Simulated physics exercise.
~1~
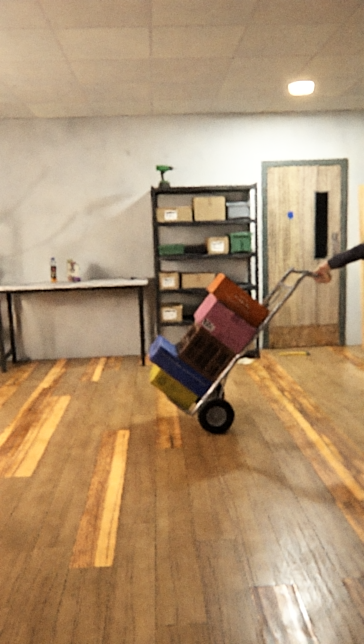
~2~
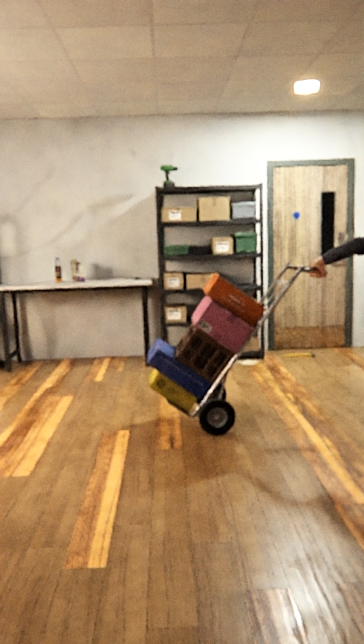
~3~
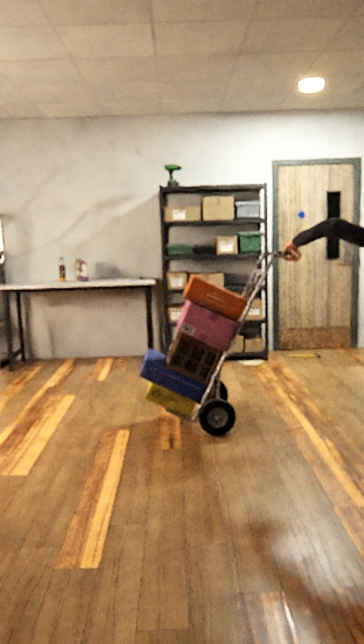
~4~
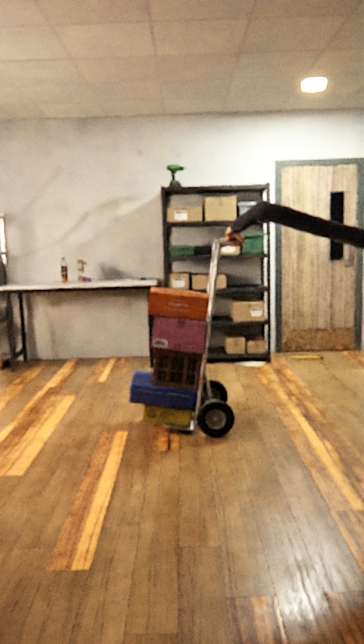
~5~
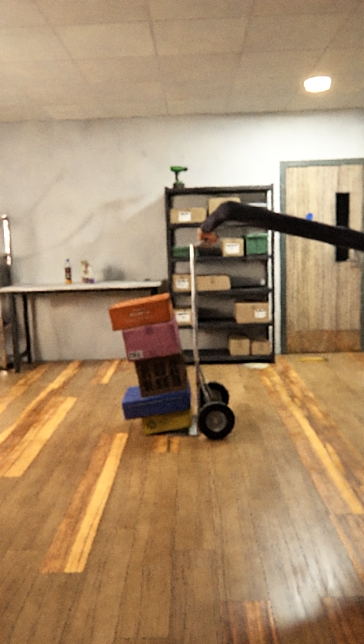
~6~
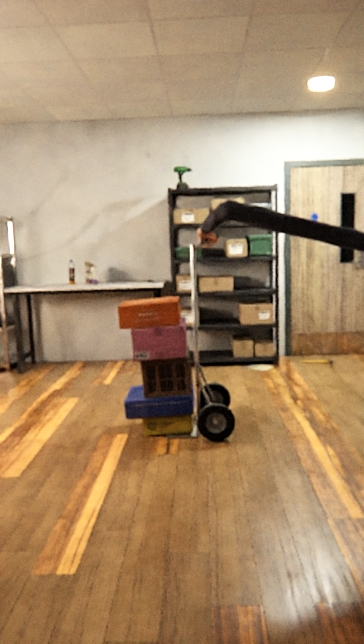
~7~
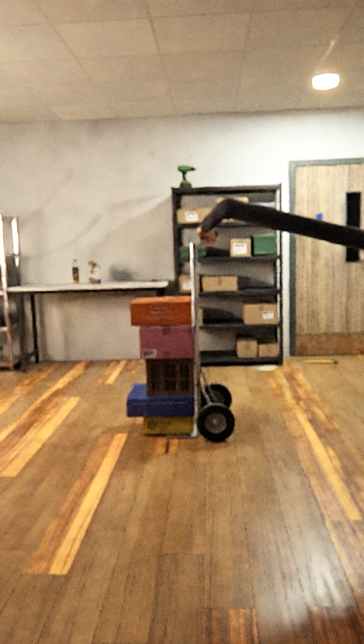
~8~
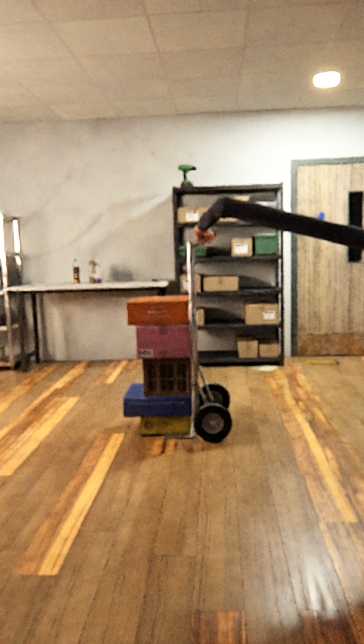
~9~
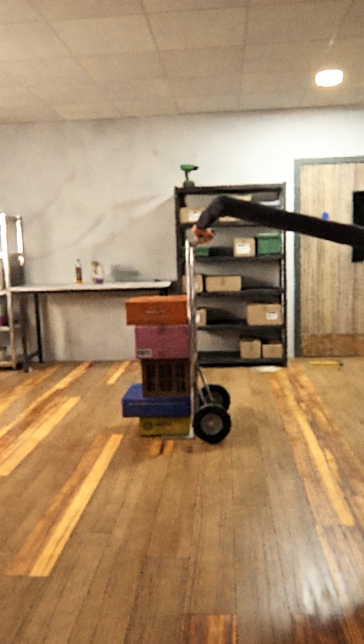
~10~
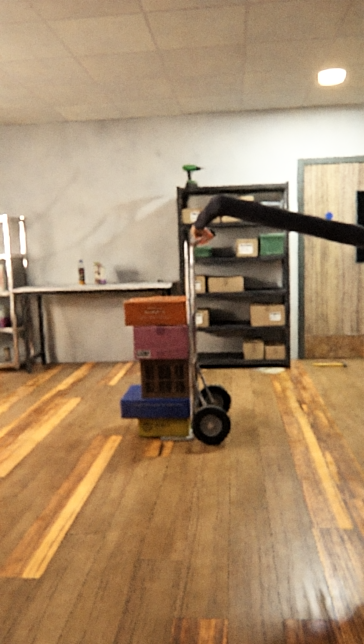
In a storeroom with a wooden floor, a hand swung a tilted hand truck stacked with colourful boxes and a brown crate upright; the stack tipped slightly to the left as it stopped, then settled back and stayed standing, still held.
